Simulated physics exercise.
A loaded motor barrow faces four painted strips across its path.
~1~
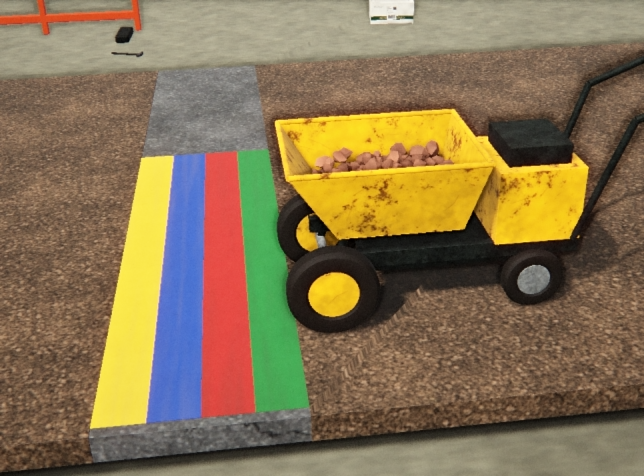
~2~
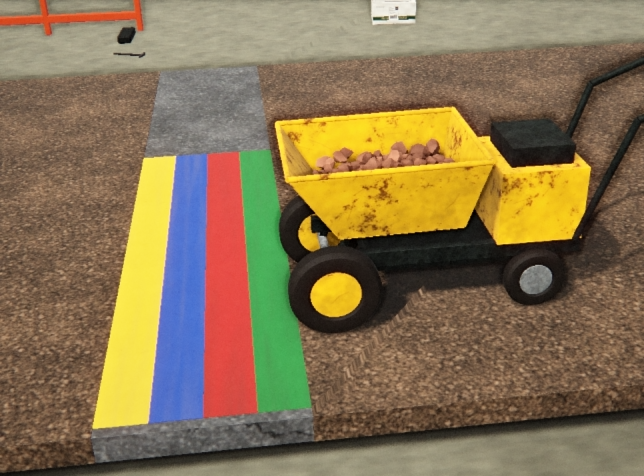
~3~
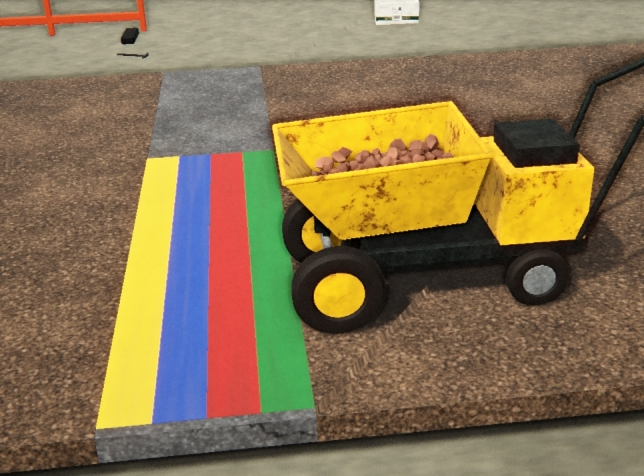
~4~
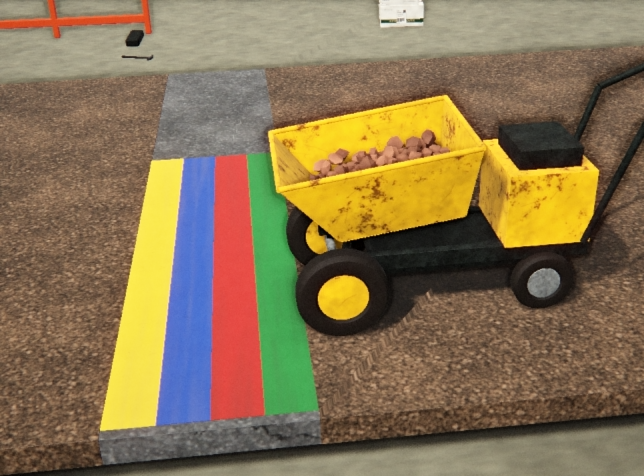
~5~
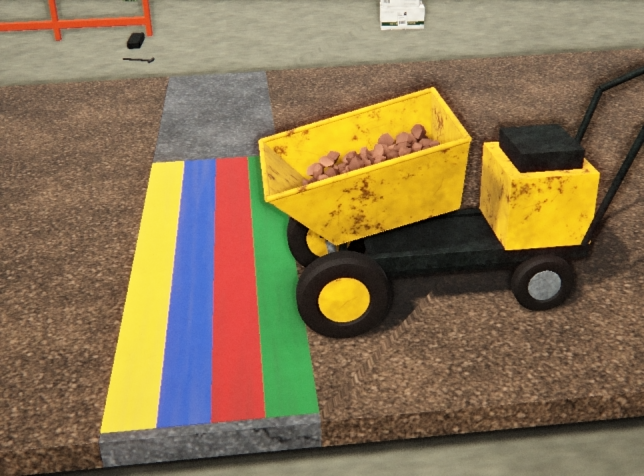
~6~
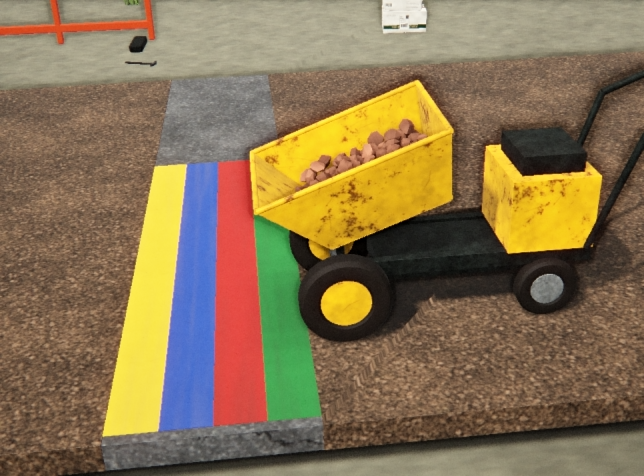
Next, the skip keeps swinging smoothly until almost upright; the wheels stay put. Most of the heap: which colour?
Colour: Blue.
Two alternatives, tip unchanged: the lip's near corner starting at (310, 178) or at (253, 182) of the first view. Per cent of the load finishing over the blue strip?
Result: Try 1 = 40 %, try 2 = 20 %.
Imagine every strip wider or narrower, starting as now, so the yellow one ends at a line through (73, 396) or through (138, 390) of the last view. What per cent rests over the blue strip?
About 40 %, then 30 %.
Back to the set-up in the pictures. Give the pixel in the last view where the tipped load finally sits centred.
Close to (182, 308).
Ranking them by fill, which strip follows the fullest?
Behind the top strip comes that yellow strip.
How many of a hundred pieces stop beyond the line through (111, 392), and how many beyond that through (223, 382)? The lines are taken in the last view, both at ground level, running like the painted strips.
Close to 10 % and 70 %, in that order.
Shortly afterwards, skip tipped steeply; the whole lot in the skip.
Next, skip tipped right over; the bulk in the skip; a little over the blue strip; only a few over the yellow strip.
Some moments later, skip tipped right over; near a quarter in the skip; only a few over the red strip; near a third over the blue strip; near a quarter over the yellow strip; a little off the paint.
In the end, skip tipped right over; near a quarter in the skip; none at all over the green strip; a little over the red strip; near a third over the blue strip; near a quarter over the yellow strip; a little off the paint.
